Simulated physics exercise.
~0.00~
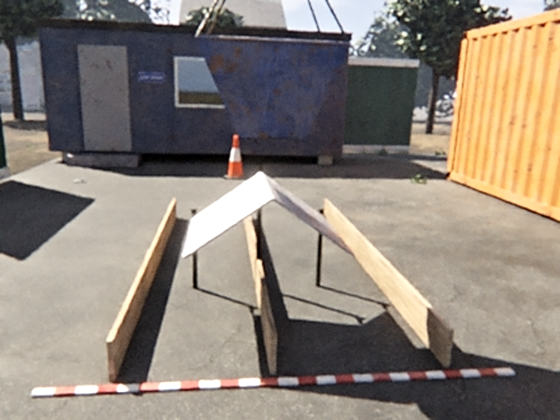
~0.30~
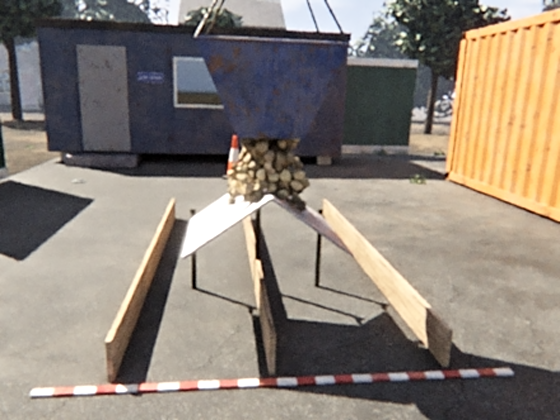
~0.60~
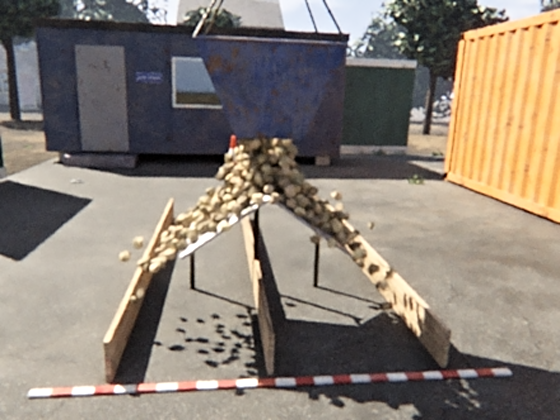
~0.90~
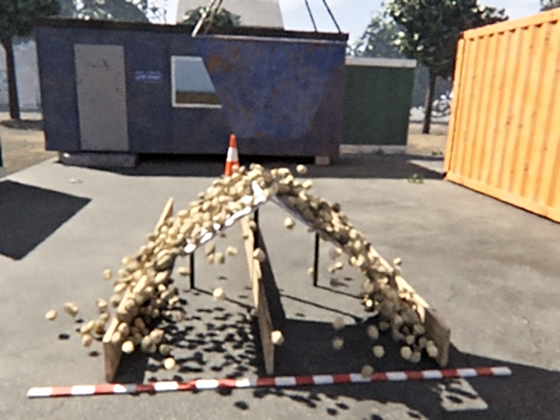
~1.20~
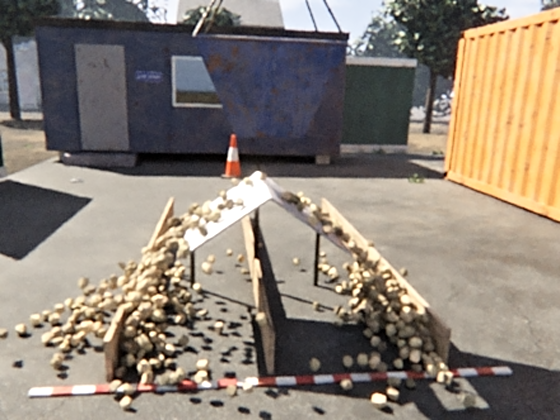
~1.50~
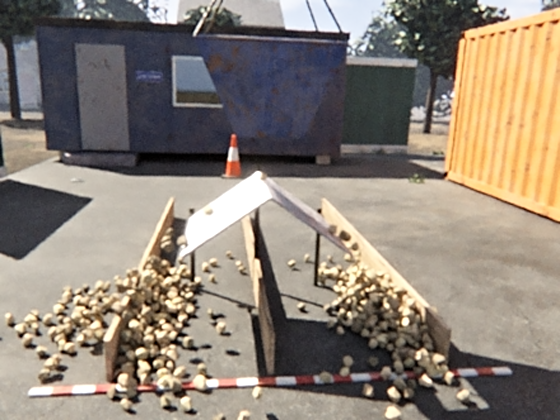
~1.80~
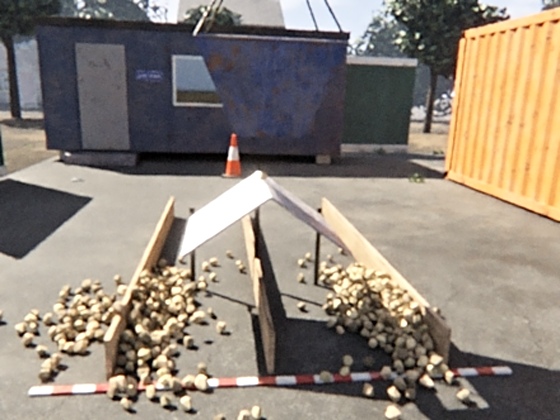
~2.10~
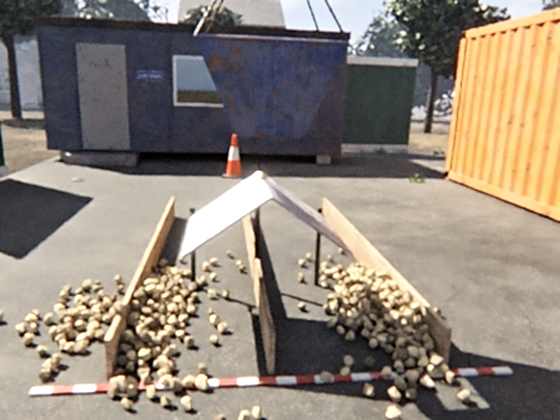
In a paved yard with a blue cabin and an orange container, stones pour from a hanging hopper onto a peaked steel sheet and slide down both sides between wooden boards, settling in two heaps, the right bay fuller, with some stones lying outside the left board.
